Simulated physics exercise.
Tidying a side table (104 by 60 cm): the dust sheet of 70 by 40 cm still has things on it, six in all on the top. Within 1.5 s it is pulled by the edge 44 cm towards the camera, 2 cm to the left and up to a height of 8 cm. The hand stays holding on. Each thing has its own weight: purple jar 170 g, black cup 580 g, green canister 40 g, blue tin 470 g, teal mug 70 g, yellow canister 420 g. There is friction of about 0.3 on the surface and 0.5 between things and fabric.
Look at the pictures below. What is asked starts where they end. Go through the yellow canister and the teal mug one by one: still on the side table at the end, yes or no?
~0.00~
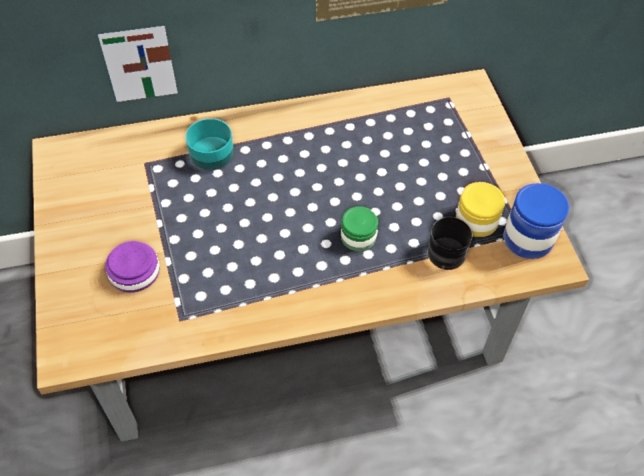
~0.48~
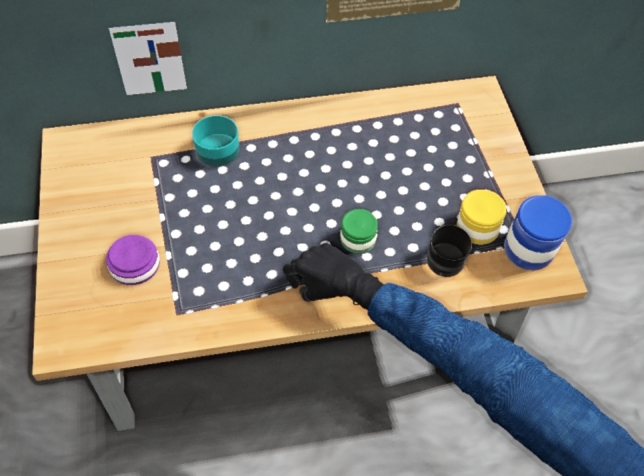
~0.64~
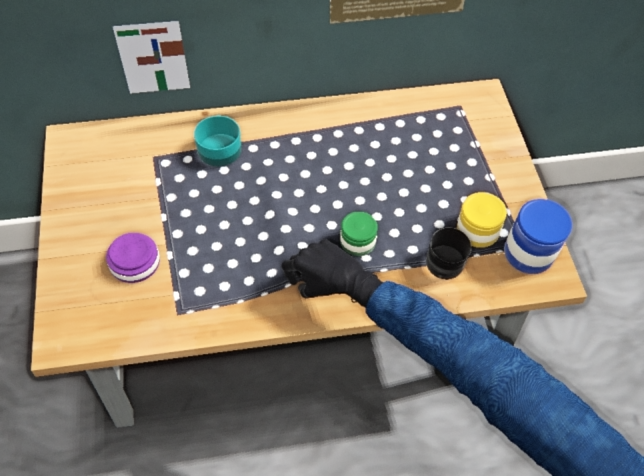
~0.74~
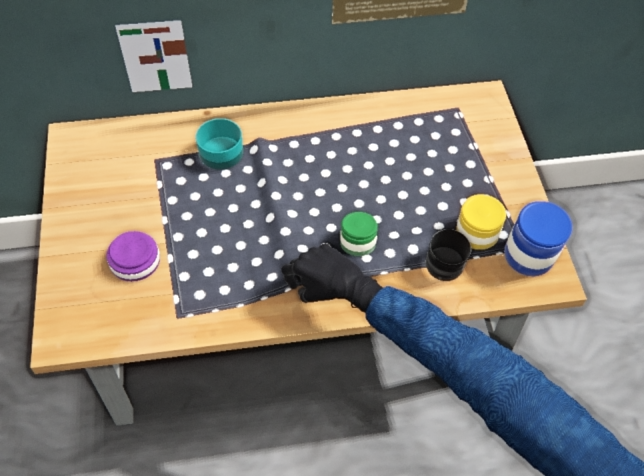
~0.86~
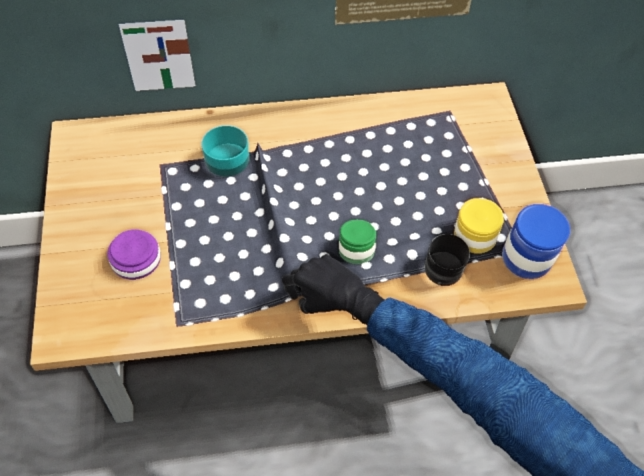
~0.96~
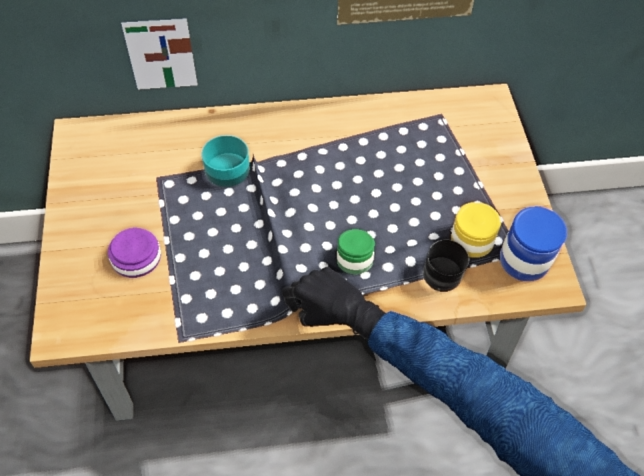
Yellow canister - no; teal mug - no.
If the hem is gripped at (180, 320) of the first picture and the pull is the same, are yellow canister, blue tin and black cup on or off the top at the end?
Afterwards yellow canister is still on top, blue tin is still on top and black cup comes off.
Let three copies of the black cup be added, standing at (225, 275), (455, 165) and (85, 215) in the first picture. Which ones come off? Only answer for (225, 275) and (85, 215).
Log, listed order - lost / kept.
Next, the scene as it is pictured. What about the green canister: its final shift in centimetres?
The green canister ends up over the edge.
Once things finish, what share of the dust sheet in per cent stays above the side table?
About 5 per cent.
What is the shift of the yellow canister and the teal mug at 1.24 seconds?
The yellow canister is 8 cm out, the teal mug 15 cm.
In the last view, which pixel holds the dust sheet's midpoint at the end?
Roughly at (307, 414) in the last picture.
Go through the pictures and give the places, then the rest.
The first picture shows yellow canister (483, 199); teal mug (209, 135); dust sheet corners (180, 322) (144, 163) (449, 98).
The second picture shows blue tin (544, 215); dust sheet corners (177, 315) (151, 157); grip (298, 286).
The third picture shows dust sheet corners (177, 315) (153, 157); grip (296, 283).
The fourth picture shows teal mug (219, 135); dust sheet corners (177, 319) (154, 160); grip (296, 287).
The fifth picture shows green canister (358, 233); yellow canister (482, 215); teal mug (225, 142); dust sheet corners (177, 327) (160, 165); grip (297, 297).
The sixth picture shows yellow canister (478, 219); teal mug (225, 152); dust sheet corners (179, 343) (156, 178) (442, 114); grip (297, 309).
At 1.2 s, 90 % of the dust sheet is still over the top; teal mug 17 cm off its start, yellow canister 8 cm off its start, green canister 14 cm off its start.
At 1.5 s, 65 % of the dust sheet is still over the top; teal mug 31 cm off its start, yellow canister 19 cm off its start, green canister 25 cm off its start.
At 1.8 s, 35 % of the dust sheet is still over the top; teal mug 46 cm off its start at (197, 319), yellow canister 27 cm off its start at (405, 306), black cup over the edge.
At 2.1 s, 10 % of the dust sheet is still over the top; teal mug over the edge, yellow canister over the edge, black cup over the edge.
At 3.7 s, 5 % of the dust sheet is still over the top; teal mug over the edge, yellow canister over the edge, black cup over the edge, green canister over the edge.
